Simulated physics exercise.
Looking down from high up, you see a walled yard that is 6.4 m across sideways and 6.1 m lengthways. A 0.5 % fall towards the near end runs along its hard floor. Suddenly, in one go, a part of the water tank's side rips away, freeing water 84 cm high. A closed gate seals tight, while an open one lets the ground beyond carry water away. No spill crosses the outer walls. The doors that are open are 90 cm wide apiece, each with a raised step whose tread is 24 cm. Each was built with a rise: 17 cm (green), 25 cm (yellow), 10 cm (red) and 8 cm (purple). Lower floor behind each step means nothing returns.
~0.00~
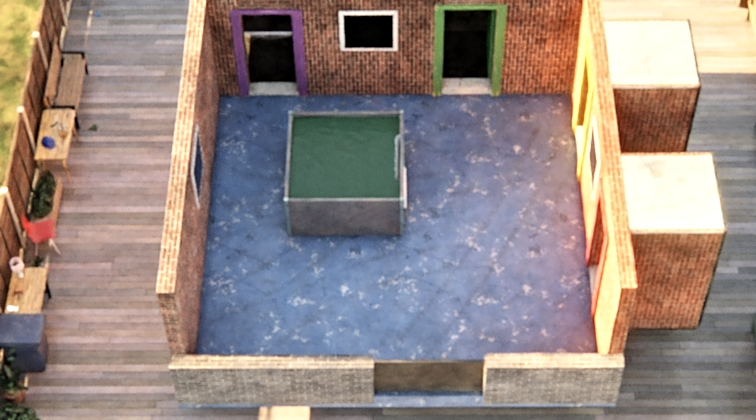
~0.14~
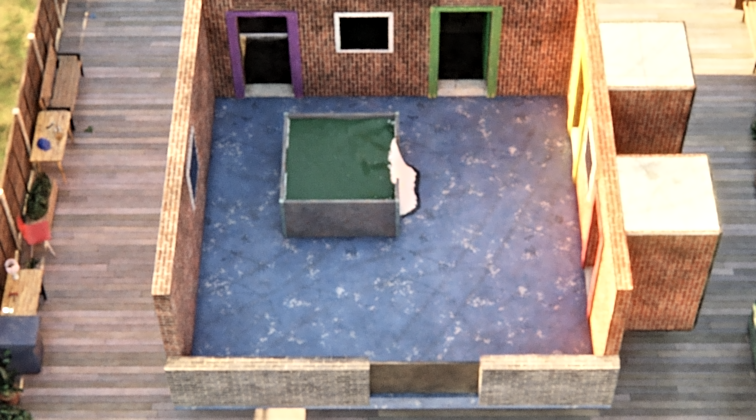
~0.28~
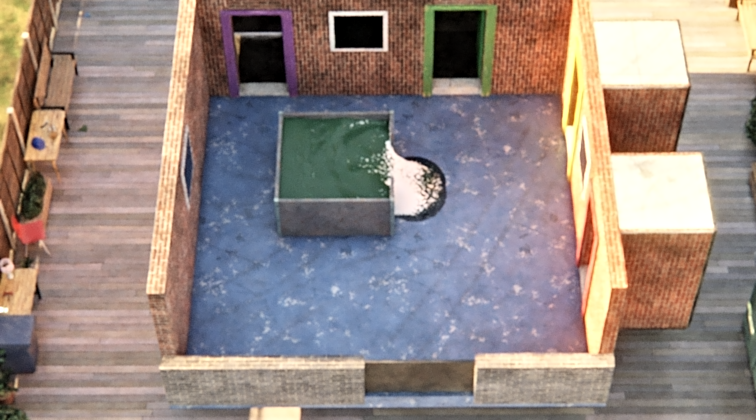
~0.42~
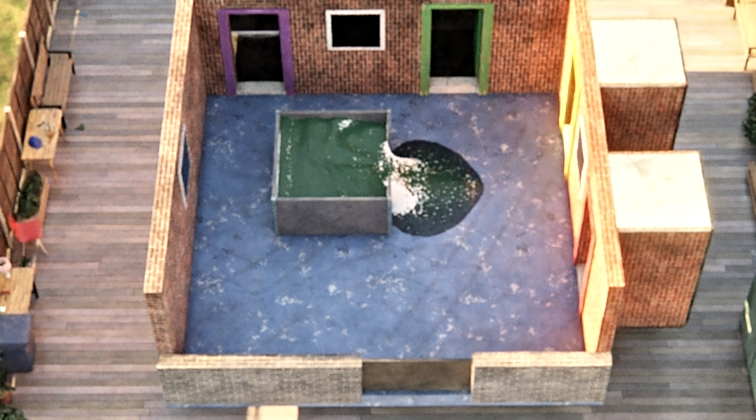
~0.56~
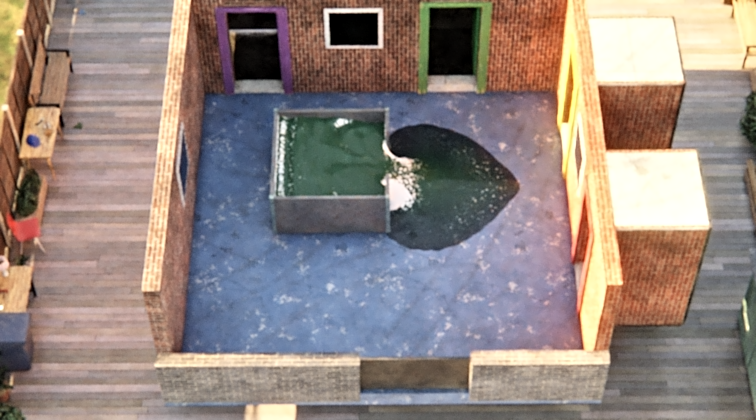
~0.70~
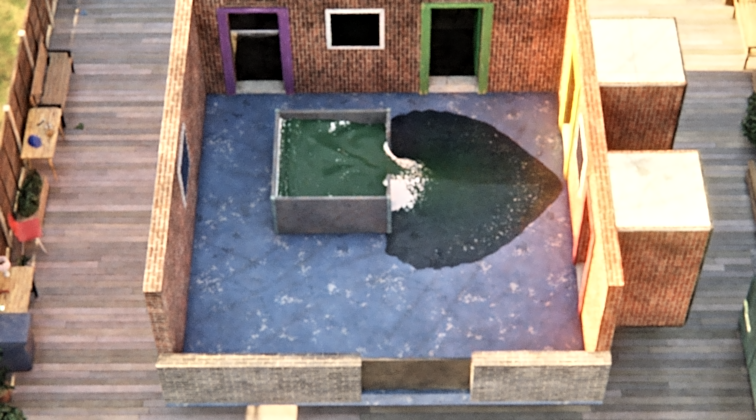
In a brick-walled yard, water bursts from a tank's right side and spreads rightward.
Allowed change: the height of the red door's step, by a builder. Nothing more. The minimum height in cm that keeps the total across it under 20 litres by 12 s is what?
It is close to 12.5 cm.
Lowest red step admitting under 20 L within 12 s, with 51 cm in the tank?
6.0 cm.
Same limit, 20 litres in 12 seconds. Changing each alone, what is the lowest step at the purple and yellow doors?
About 7.5 cm at purple and 26 cm at yellow.
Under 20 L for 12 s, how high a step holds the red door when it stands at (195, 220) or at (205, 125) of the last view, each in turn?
Around 10.0 and 10.5 cm respectively.
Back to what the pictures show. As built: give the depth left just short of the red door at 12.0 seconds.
The depth there is around 8.5 cm.
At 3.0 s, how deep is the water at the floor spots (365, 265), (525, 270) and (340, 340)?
Roughly 0, then 7, then 0 cm.
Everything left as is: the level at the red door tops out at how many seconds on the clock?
I'd say near 1.8 seconds.
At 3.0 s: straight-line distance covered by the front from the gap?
Near 5.0 metres, give or take.
After 1.4 s water covers 35 % of the floor, deepest (43 cm) near (396, 184); 11 cm at the red door, 0 litres in over its 10 cm step.
After 3.0 s water covers 40 % of the floor, deepest (30 cm) near (583, 380); 13 cm at the red door, 28 litres in over its 10 cm step.
After 12.0 s water covers 100 % of the floor, deepest (15 cm) near (181, 382); 8 cm at the red door, 40 litres in over its 10 cm step.
At the red door as built, the water arrived by 1.3 s and peaked near 19 cm at 1.8 s.
With a step of 10.5 cm, 35 litres would have come in within the 12 s; with 14.5 cm, 11 litres. So under 20 litres takes about 12.5 cm.
